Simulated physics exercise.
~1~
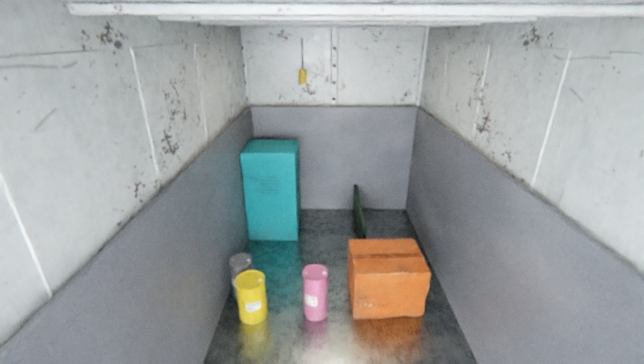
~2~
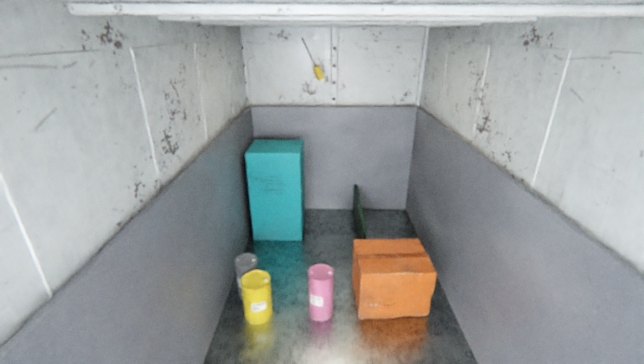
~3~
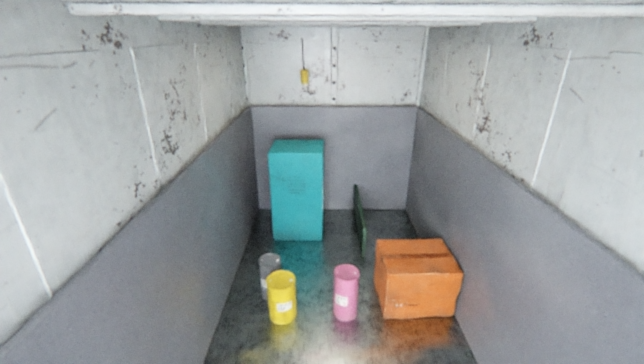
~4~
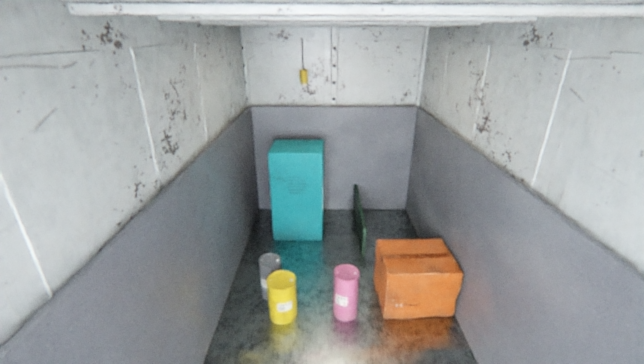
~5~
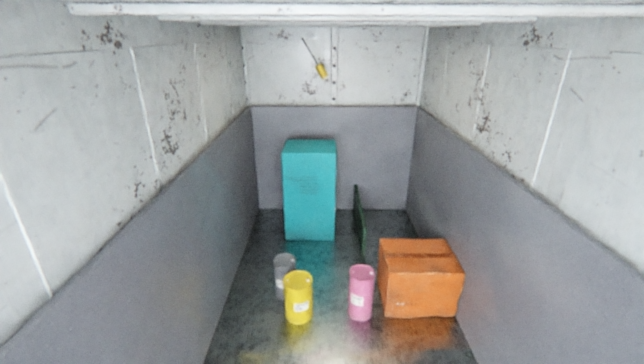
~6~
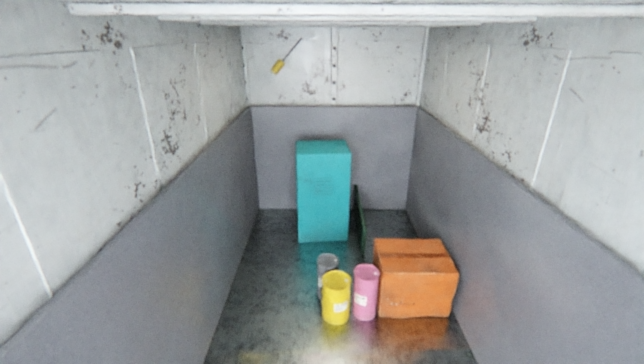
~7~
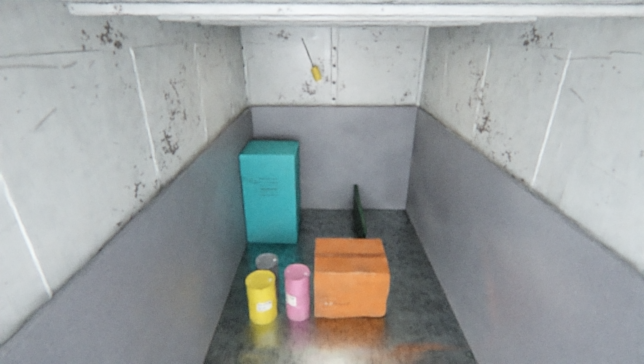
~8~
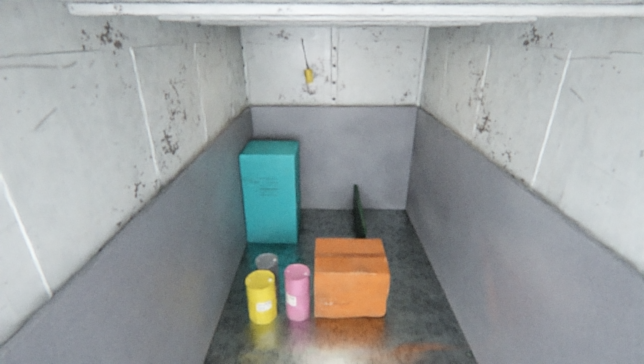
A yellow lamp dangling from a cord swings against the far wall of a grey-walled load bay, above a tall turquoise appliance, an orange box, and grey, yellow and pink canisters. All of them shift slightly right, then slide farther right and pause. The appliance and canisters move right again, closing in on the box, until the yellow and pink canisters stand close together beside it. Then everything slides back left, the appliance ending by the left wall. At the end all stay upright and still, with the orange box left of its starting spot and the grey canister behind the yellow one.
